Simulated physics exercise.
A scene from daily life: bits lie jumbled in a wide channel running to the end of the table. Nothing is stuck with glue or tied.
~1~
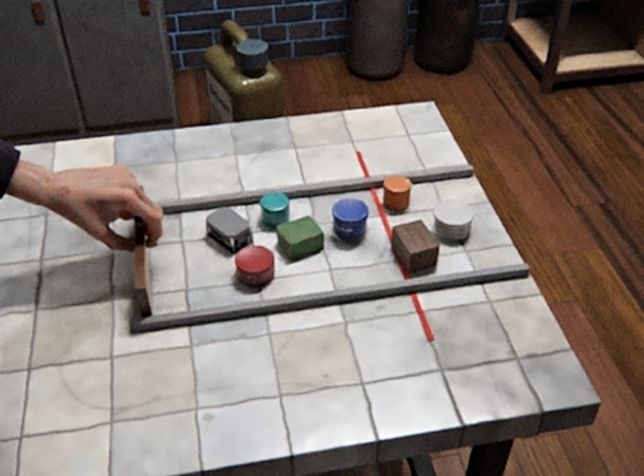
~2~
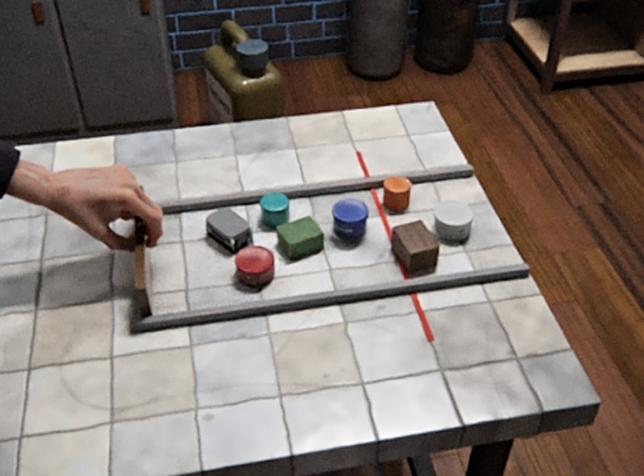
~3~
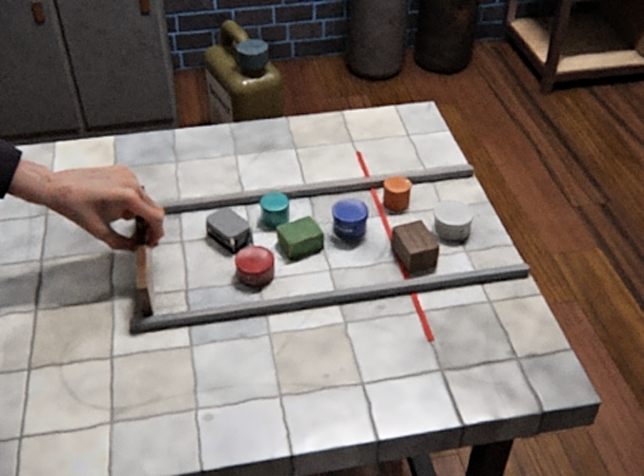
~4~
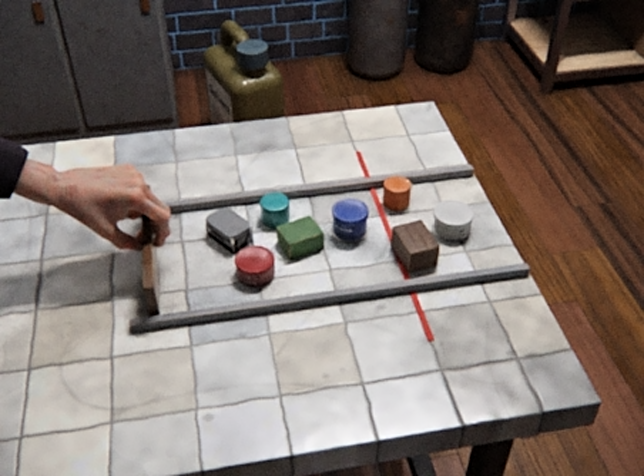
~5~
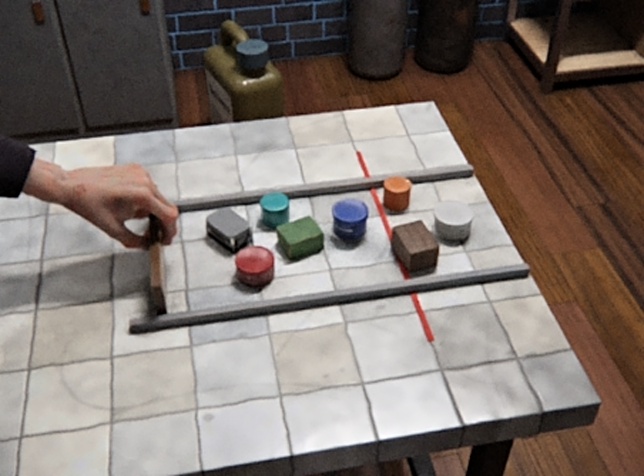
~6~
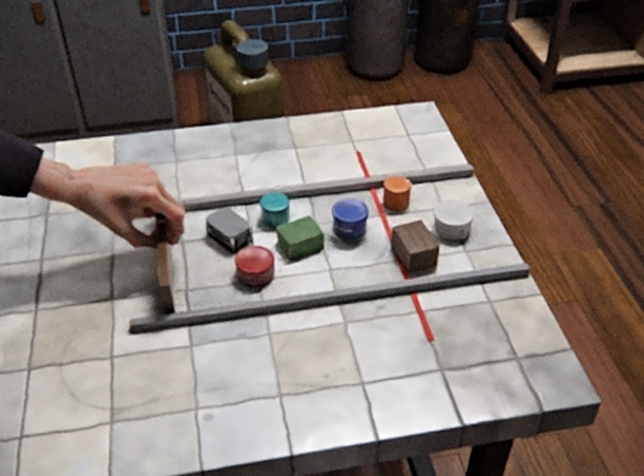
A hand slides a wooden board slightly right between two rails toward small scattered objects.
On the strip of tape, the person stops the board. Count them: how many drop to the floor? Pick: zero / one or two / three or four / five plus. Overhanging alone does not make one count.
That comes to zero.
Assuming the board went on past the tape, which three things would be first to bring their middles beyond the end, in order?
Earliest first: The white tin, then the blue pot, then the brown block.
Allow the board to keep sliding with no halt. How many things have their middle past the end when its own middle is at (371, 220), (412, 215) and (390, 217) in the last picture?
In order: 0, 0, 0.
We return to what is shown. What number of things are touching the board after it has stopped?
All in all, 3.
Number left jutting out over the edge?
You'd get 0.
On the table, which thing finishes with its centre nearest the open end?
The white tin.
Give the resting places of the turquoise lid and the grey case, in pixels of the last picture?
In the last picture the turquoise lid sits at (390, 190) while the grey case sits at (398, 213).
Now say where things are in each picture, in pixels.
White tin (453, 220); orange lid (397, 193); brown block (415, 246); board (143, 249); tape (390, 233), in the first frame.
Orange lid (397, 193); grey case (229, 230), in the second frame.
Brown block (415, 246); turquoise lid (275, 210), in the third frame.
White tin (453, 221); red tub (255, 266), in the fourth frame.
Orange lid (397, 193); blue pot (350, 221), in the fifth frame.
White tin (453, 221); orange lid (397, 193); brown block (415, 246); board (165, 246); tape (390, 233), in the sixth frame.
Early on, none off yet; white tin at rest near (453, 221); orange lid at rest near (397, 193); brown block at rest near (415, 246).
Finally, the number that fall off is zero.
